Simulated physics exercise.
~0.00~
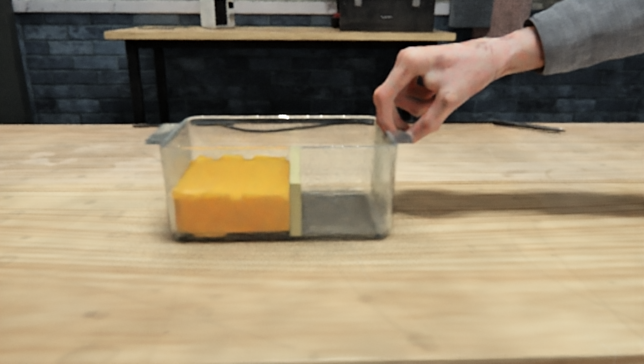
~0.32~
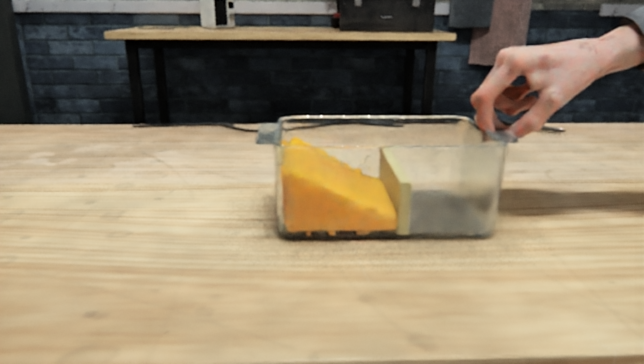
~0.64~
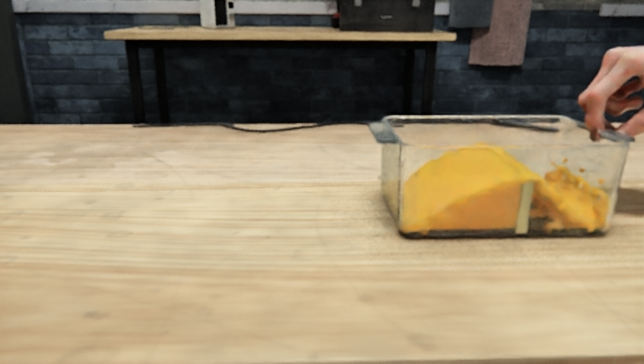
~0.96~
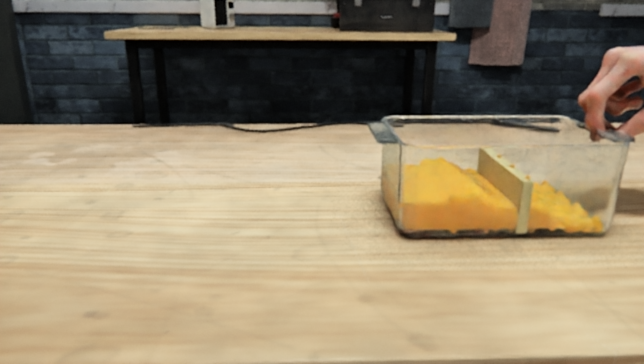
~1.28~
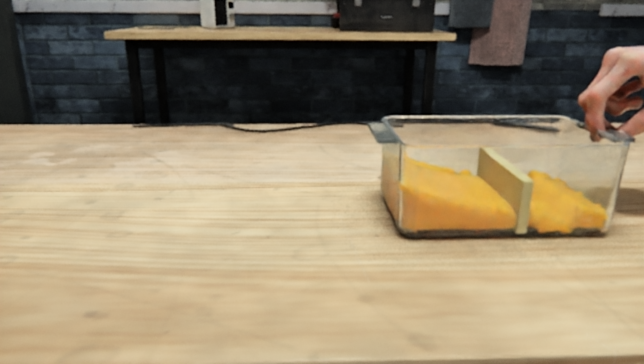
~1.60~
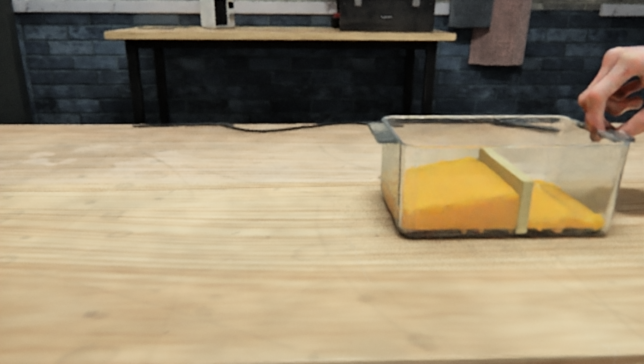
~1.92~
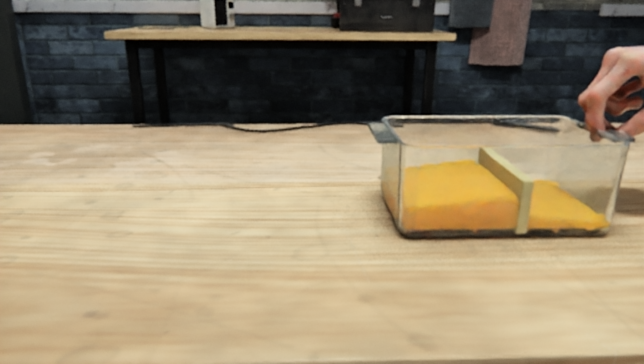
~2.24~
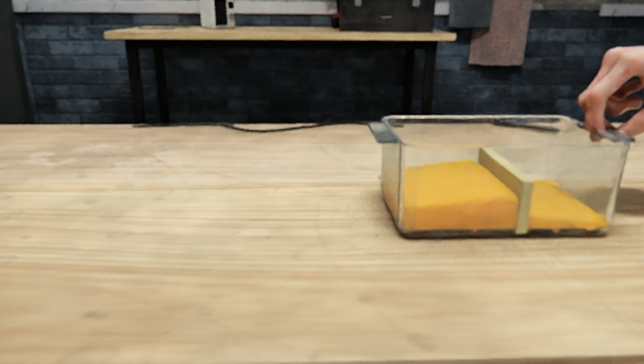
At first, a hand grips the right rim of a clear box on a wooden table, with orange juice filling only the left side of its upright divider. The hand pulls the box to the right, and the juice piles up against the left wall, sloping down toward the divider. As the box comes to a stop, the juice surges rightward in a hump and spills over the divider. It then sloshes on both sides while the hand keeps hold. Finally, the surface calms, with most juice still on the left, a smaller share on the right, and none on the table.
